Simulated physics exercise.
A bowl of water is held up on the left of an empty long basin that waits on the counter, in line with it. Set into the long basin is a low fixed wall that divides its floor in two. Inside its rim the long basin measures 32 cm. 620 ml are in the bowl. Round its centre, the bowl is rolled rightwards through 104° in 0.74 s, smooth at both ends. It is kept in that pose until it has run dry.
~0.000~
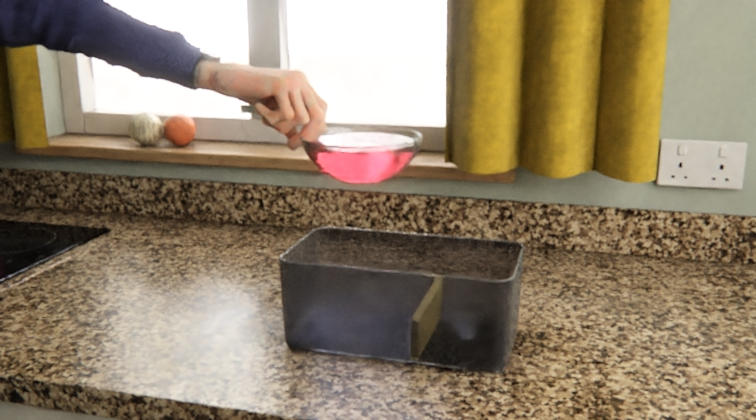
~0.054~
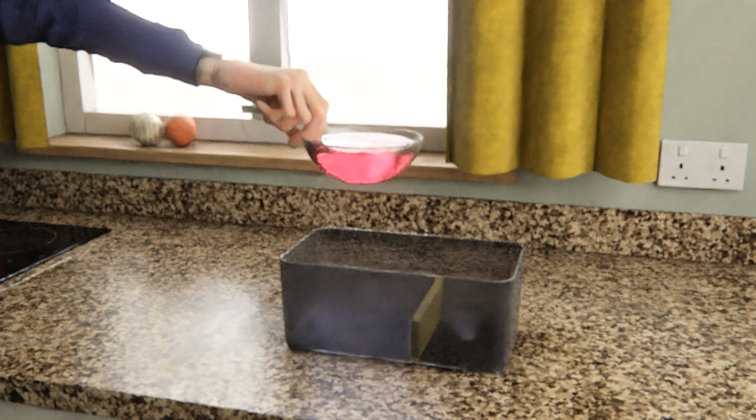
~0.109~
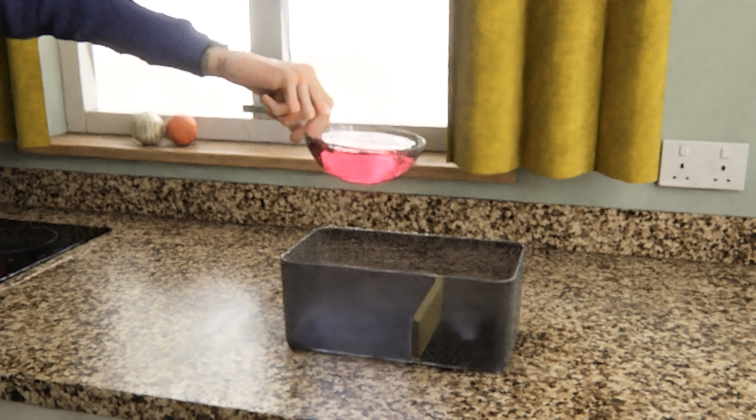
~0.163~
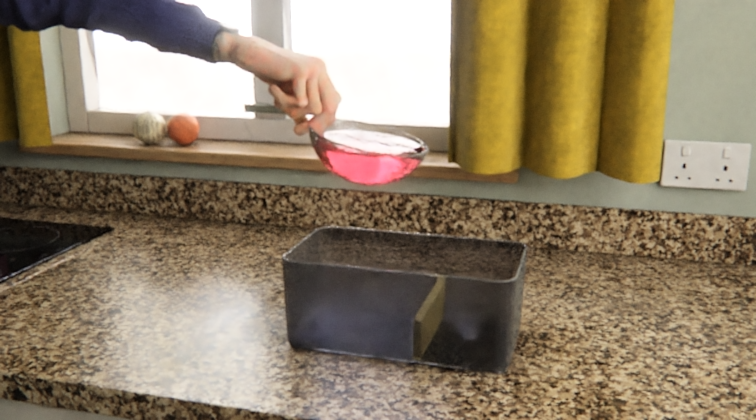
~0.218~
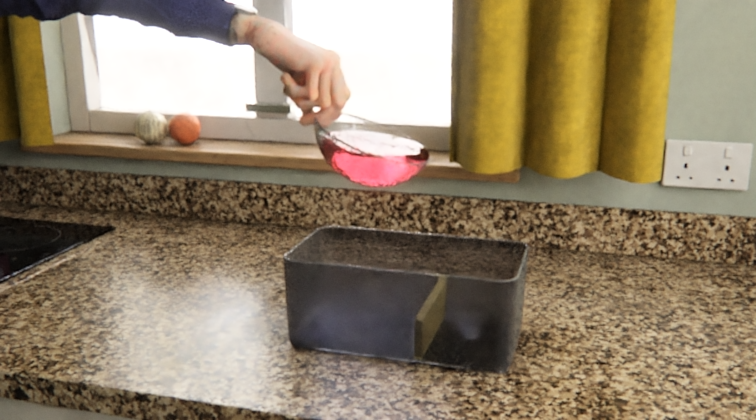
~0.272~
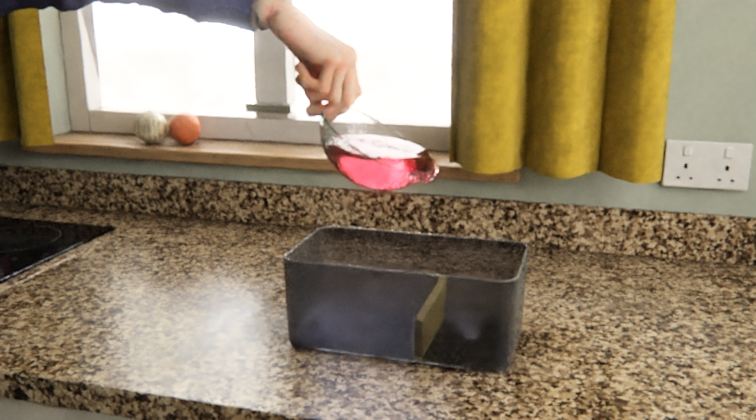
Glass bowl of pink liquid tilting steadily rightwards in a person's hand above a dark rectangular basin on a speckled kitchen counter.
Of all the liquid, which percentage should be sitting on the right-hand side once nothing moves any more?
Around 78 per cent should be sitting there.
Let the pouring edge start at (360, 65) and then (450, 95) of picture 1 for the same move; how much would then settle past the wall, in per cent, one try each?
25 and 80 %.
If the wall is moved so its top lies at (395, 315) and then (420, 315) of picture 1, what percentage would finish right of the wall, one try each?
Respectively 80 and 70 %.
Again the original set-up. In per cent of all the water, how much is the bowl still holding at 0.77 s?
Share remaining: Approx. 0 %.
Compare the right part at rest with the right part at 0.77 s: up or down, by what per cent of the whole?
The share ends smaller than before, by about 1 %.
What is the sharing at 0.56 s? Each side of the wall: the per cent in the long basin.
1 on the left, 72 on the right, roughly.
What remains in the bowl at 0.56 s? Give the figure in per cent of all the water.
At that time about 3 in a hundred parts are still held.
After 0.56 s the tilt is 90° and 3 per cent is still to pour, 1 is left of the wall and 73 right of it.
After 0.77 s the tilt is 104° and 0 per cent is still to pour, 17 is left of the wall and 79 right of it.
After 1.00 s the tilt is 104° and 0 per cent is still to pour, 20 is left of the wall and 78 right of it.
After 1.24 s the tilt is 104° and 0 per cent is still to pour, 21 is left of the wall and 78 right of it.
In the end 21 per cent lies left of the wall, 78 right of it and 2 outside.
